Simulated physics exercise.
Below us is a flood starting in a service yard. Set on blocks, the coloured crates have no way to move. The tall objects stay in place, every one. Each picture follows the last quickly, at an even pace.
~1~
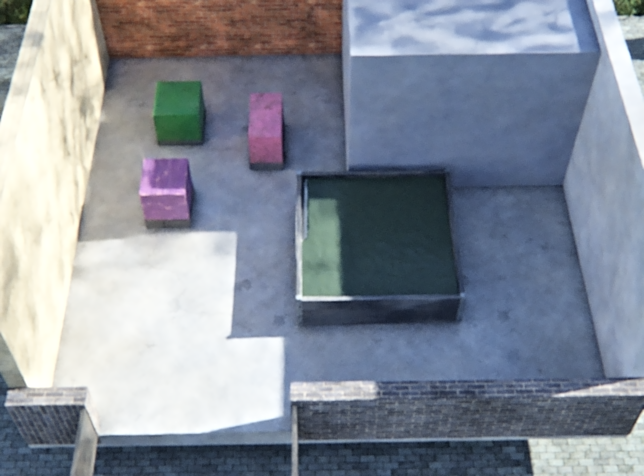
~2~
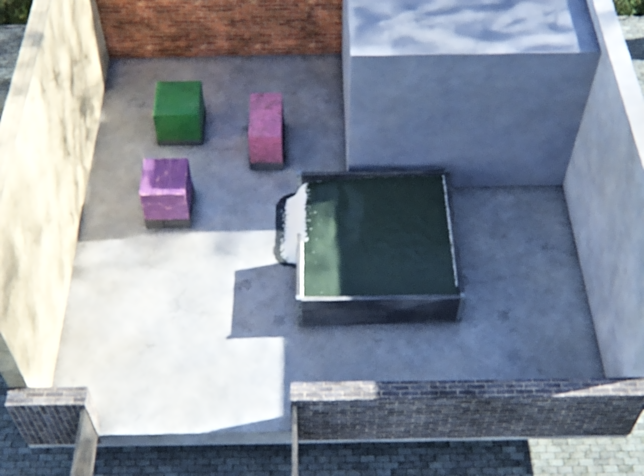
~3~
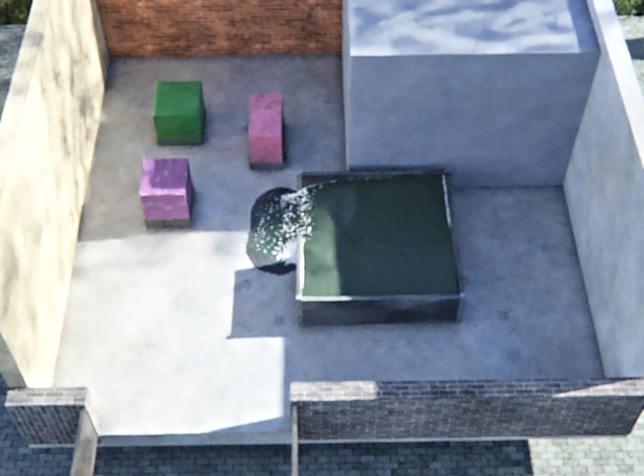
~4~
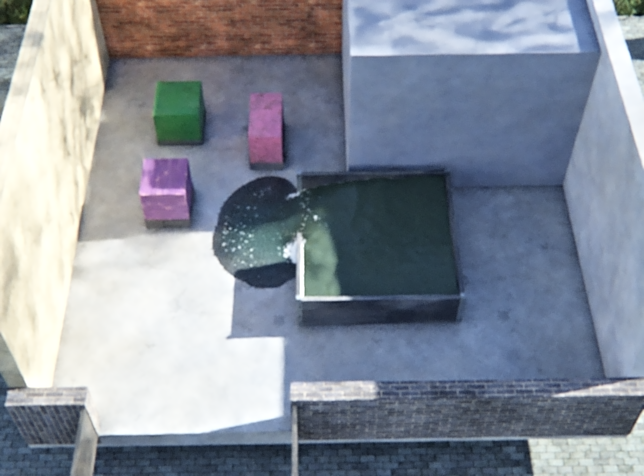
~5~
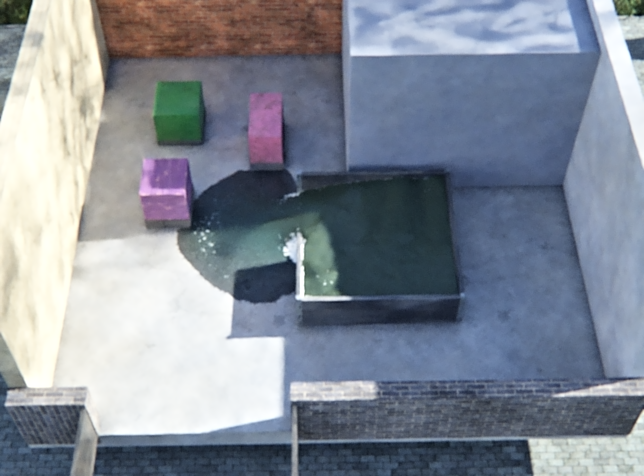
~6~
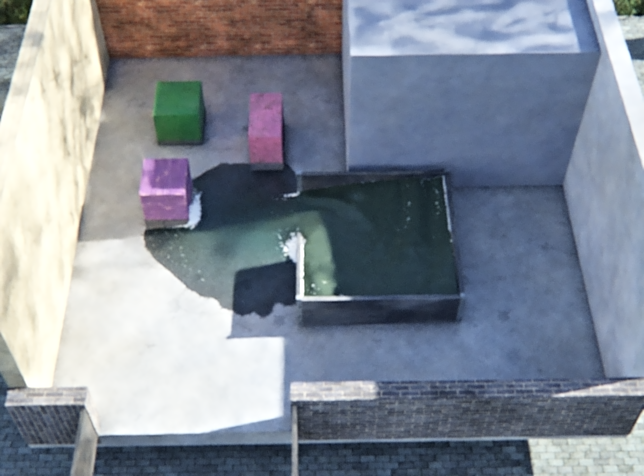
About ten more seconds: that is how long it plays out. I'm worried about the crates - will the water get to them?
Result: The pink crate is spared. The purple crate is hit. The green crate is hit.
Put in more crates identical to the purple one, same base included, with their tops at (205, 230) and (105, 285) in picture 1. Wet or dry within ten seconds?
Is reached, then stays clear.
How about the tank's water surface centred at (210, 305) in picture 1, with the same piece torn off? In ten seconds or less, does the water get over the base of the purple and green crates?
As I see it, purple is not reached, and green gets reached.
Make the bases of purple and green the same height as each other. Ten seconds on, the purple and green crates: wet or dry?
So purple gets reached, and green gets reached.
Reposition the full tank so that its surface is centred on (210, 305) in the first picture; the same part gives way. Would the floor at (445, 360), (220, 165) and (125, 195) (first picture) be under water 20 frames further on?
As listed: Dry, awash, covered.
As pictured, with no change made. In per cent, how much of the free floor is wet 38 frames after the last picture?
I reckon around 70 %.
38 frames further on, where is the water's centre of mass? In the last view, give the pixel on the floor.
Centre of mass: Roughly (240, 235).
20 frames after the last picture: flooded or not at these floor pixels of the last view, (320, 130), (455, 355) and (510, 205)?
First spared, second spared, third spared.
A moment on, water covers 20 % of the floor; the pink crate water round its plinth, the purple crate water round its plinth, the green crate water round its plinth.
Next, water covers 30 % of the floor; the pink crate water round its plinth, the purple crate water round its plinth, the green crate water round its plinth.
Then, water covers 50 % of the floor; the pink crate water round its plinth, the purple crate water round its plinth, the green crate water round its plinth.
Later, water covers 70 % of the floor; the pink crate water round its plinth, the purple crate water round its plinth, the green crate water round its plinth.
In the end, water covers 80 % of the floor; the pink crate stayed above the water, the purple crate was topped, the green crate was topped.
